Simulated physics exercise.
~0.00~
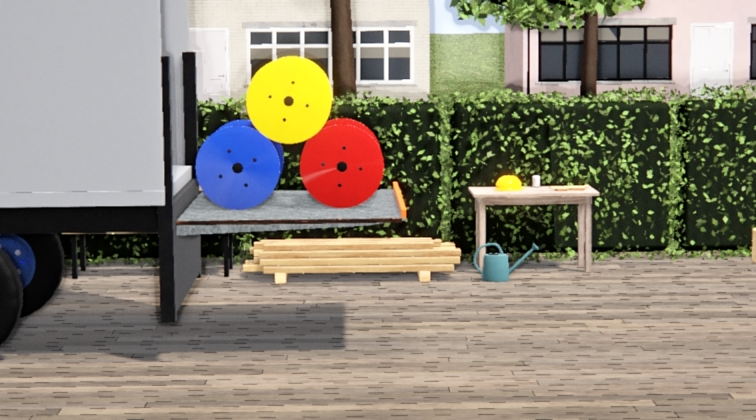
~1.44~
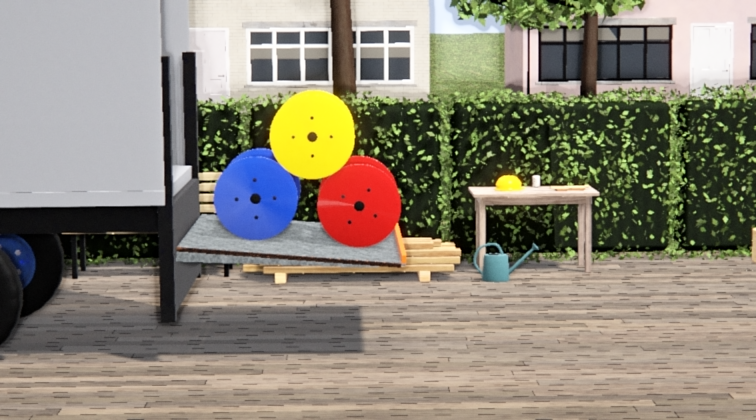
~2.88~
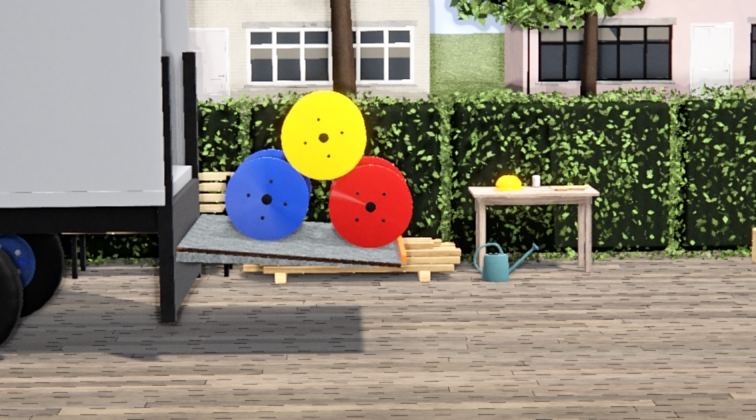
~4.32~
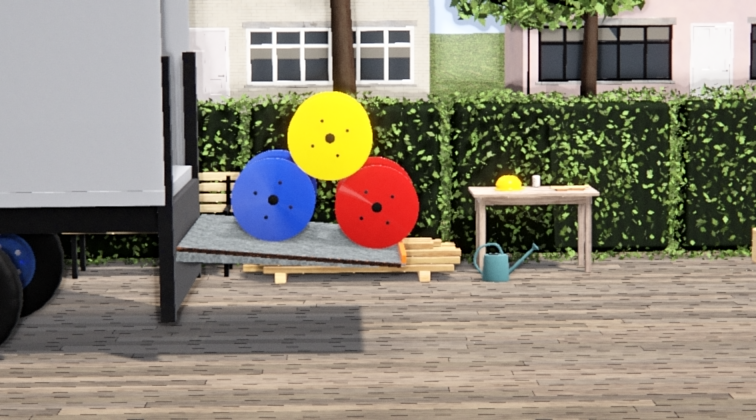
Three large reels, a yellow one resting on a blue one and a red one, sit end-on on a lift platform at the back of a parked van body. The platform comes down a little and tips outwards, its outer edge dipping in front of the stacked timber. The reels roll a short way to the right along the slope, the blue and red ones turning beneath the yellow. They creep slightly farther towards the raised edge stop, keeping their pile. At the end all three remain on the tilted platform, with yellow still on top.
